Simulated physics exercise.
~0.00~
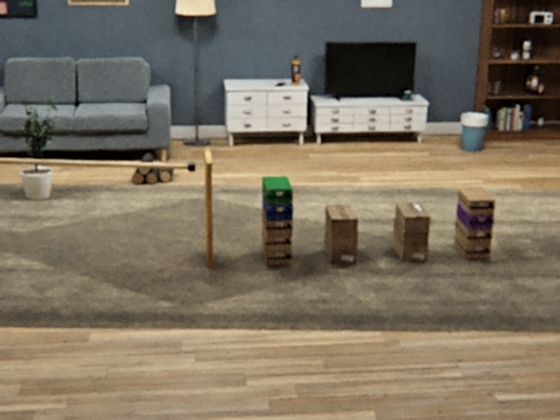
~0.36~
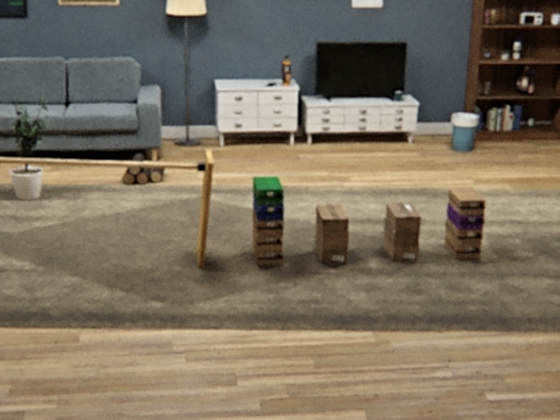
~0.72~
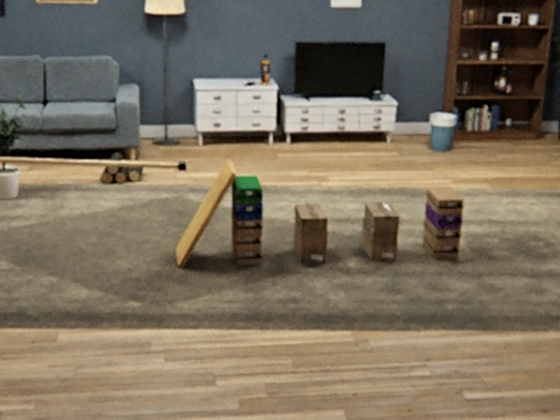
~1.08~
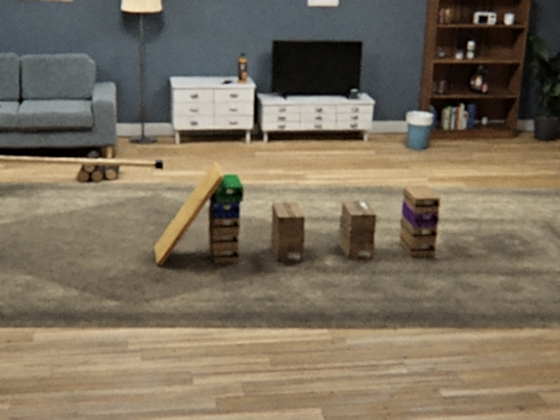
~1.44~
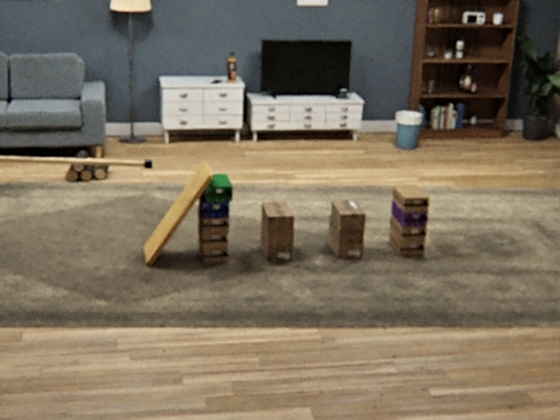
A long pole reaches in from the left and pushes the top of a tall wooden board standing on end on a grey rug, in a living room with a sofa and white cabinets. The board tips to the right while the pole stops short behind it. Its upper end lands against the nearest of four stacks of boxes, jolting the green box on top slightly to the right. The view drifts right as this happens. At the end the board leans on that stack, the green box still sits above the blue one, and every stack remains standing.
